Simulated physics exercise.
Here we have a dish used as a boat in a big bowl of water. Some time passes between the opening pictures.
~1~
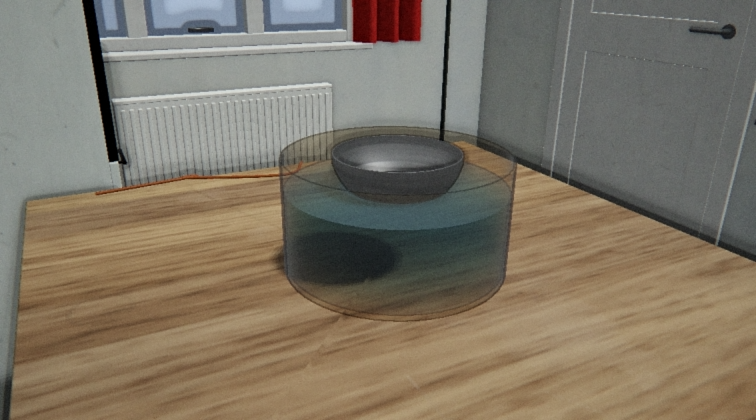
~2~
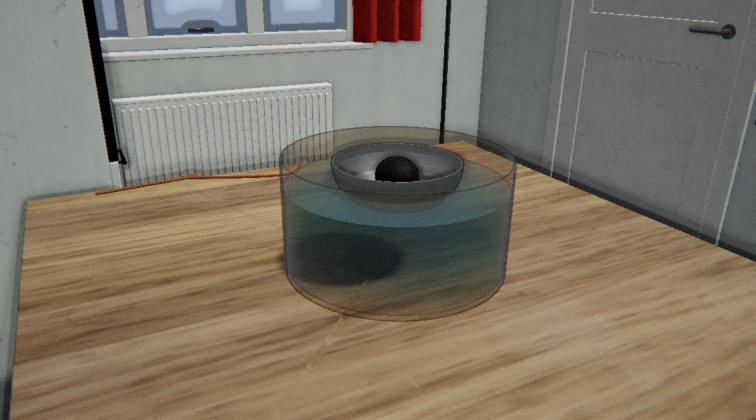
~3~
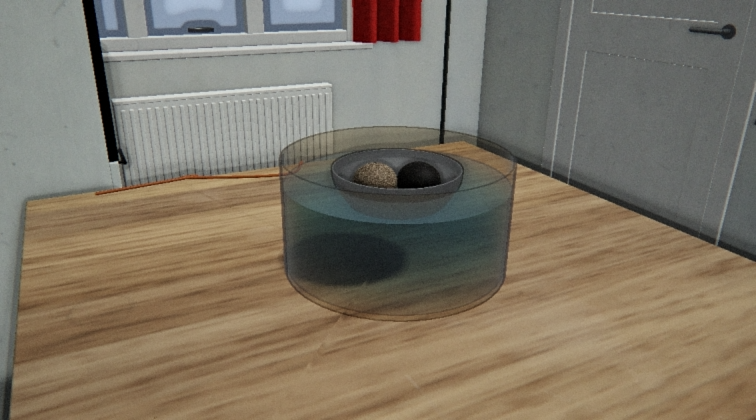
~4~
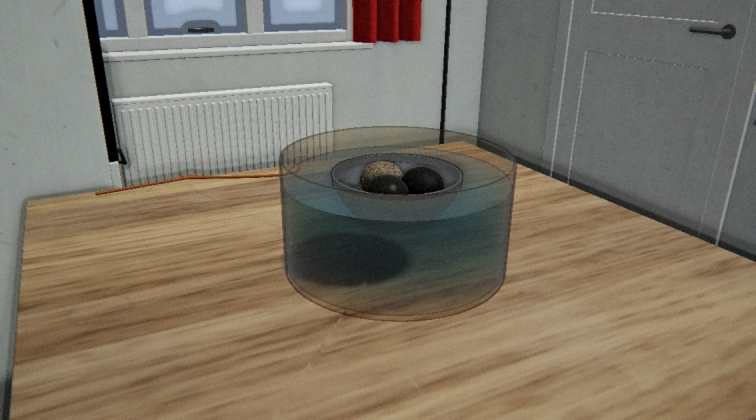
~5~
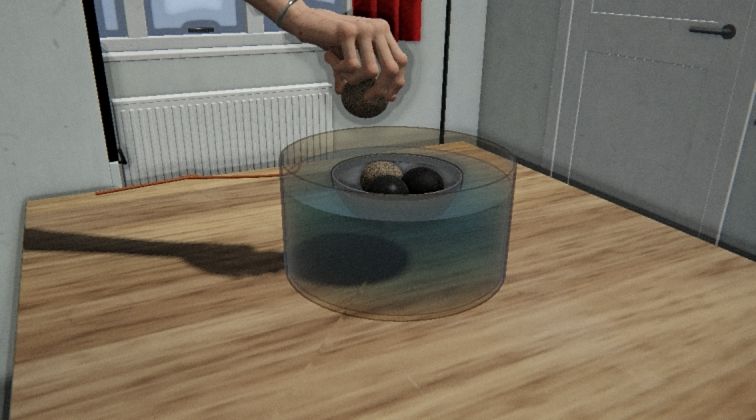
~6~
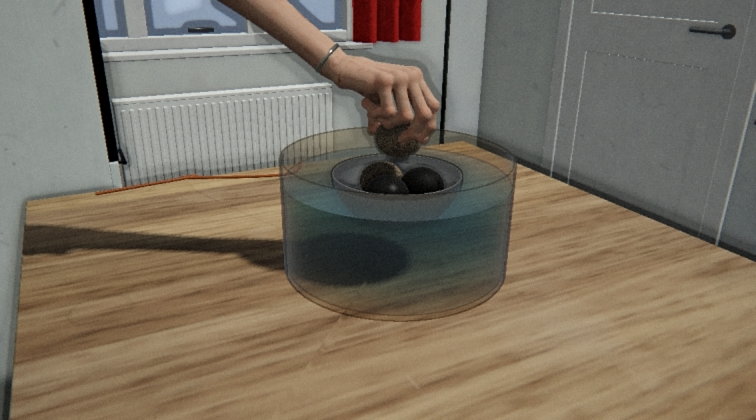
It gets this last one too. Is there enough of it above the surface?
It goes under.
Next, the stone is in and the dish dips.
After that, water pours in over its edge.
Finally, the dish lies on the bottom with its load.
